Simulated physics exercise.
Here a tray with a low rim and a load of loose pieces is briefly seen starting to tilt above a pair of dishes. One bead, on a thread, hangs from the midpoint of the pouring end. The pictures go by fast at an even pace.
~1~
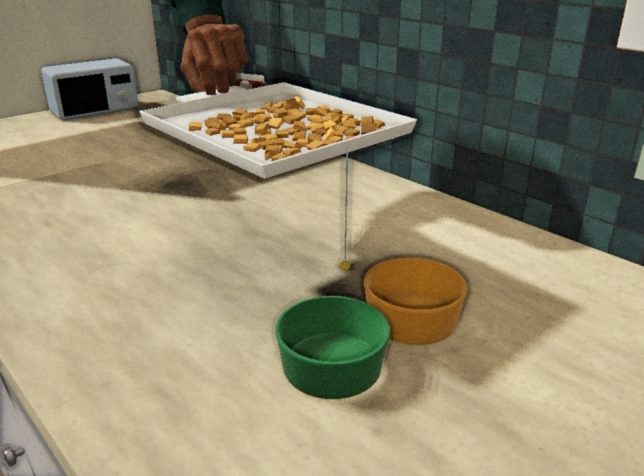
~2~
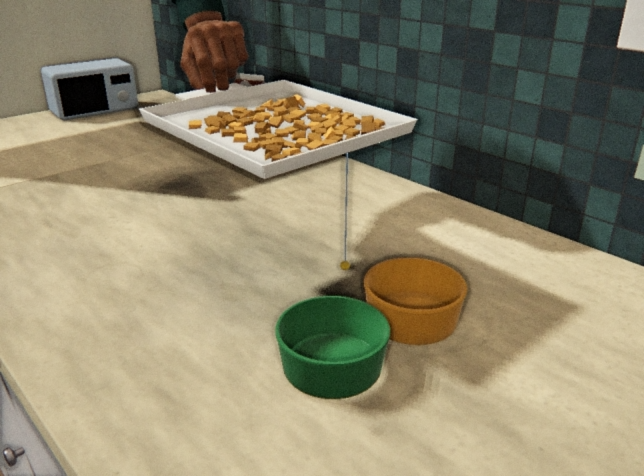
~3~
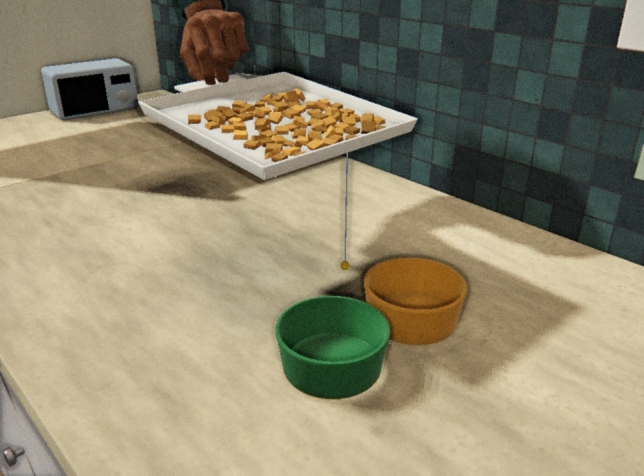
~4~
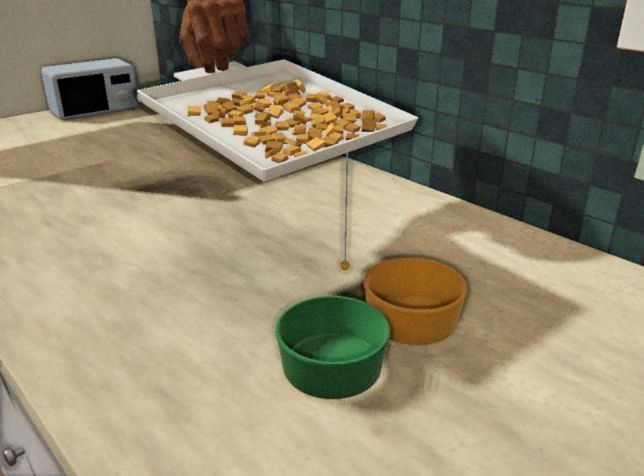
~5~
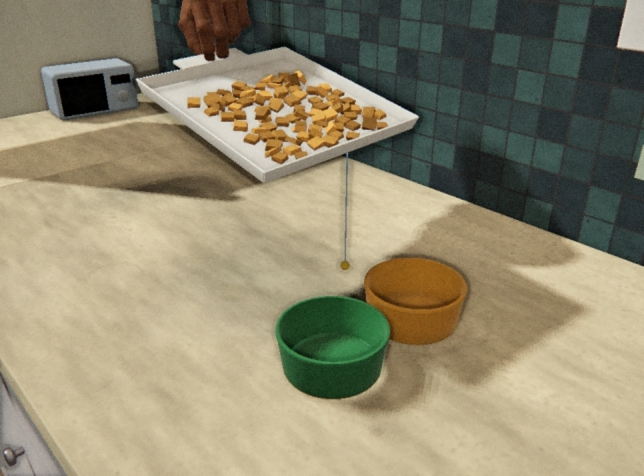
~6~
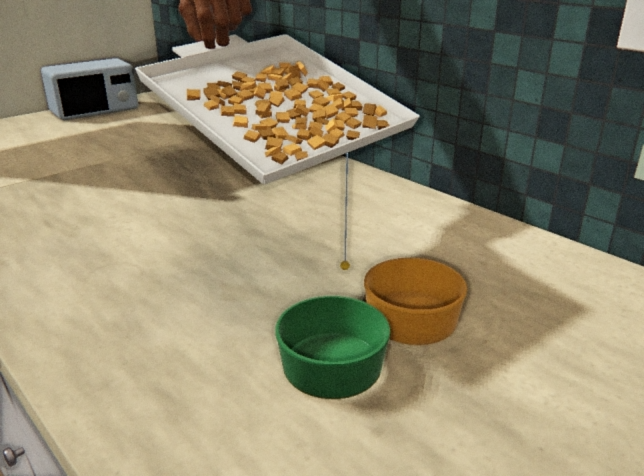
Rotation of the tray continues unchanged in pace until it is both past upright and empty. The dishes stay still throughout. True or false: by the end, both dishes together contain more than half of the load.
True.
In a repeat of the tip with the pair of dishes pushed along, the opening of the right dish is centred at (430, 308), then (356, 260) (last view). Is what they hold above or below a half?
Well, the minor share the first time and the minor share the second time.
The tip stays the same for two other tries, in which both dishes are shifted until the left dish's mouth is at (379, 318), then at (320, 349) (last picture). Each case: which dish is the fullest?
Well, the first go goes to the leftmost dish, and the second to the rightmost dish.
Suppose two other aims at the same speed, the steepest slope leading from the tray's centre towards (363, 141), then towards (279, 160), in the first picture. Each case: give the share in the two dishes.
Near 50 % and 20 %.
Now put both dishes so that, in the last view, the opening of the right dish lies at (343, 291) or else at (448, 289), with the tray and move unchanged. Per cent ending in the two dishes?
60 and 40 in a hundred.
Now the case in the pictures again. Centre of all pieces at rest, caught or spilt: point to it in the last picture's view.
I'd put the middle somewhere around (344, 347).
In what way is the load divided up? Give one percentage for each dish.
Left dish 50, right dish 30 %.
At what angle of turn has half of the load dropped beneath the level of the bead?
Tilt: Around 105 degrees.
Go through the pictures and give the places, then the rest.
In the first frame, corners of the pouring end at (264, 163) and (412, 120), level; middle of the load at (299, 125), cereal squares; left dish at (372, 369); right dish at (453, 318); bead on its thread at (345, 265).
In the second frame, corners of the pouring end at (264, 163) and (412, 119), level; middle of the load at (299, 124).
In the third frame, corners of the pouring end at (264, 165) and (412, 118), tipped barely, lowest at the left corner; middle of the load at (299, 120).
In the fourth frame, corners of the pouring end at (264, 167) and (413, 117), tipped a little, lowest at the left corner; middle of the load at (299, 115).
In the fifth frame, corners of the pouring end at (265, 169) and (414, 116), tipped a little, lowest at the left corner; middle of the load at (299, 109).
In the sixth frame, corners of the pouring end at (265, 171) and (415, 115), tipped clearly, lowest at the left corner; middle of the load at (300, 104); left dish at (372, 369); right dish at (453, 318).
Soon after the last picture, tray tipped steeply; nearly all on the tray; a stray few in the air.
A little later, tray tipped right over; about a quarter on the tray; a small part in the left dish; about a quarter in the right dish; a stray few outside both; about a third in the air.
Later still, tray tipped past a quarter turn; about half in the left dish; about a quarter in the right dish; about a quarter outside both.
At rest, tray tipped past a quarter turn; about half in the left dish; about a quarter in the right dish; about a quarter outside both.
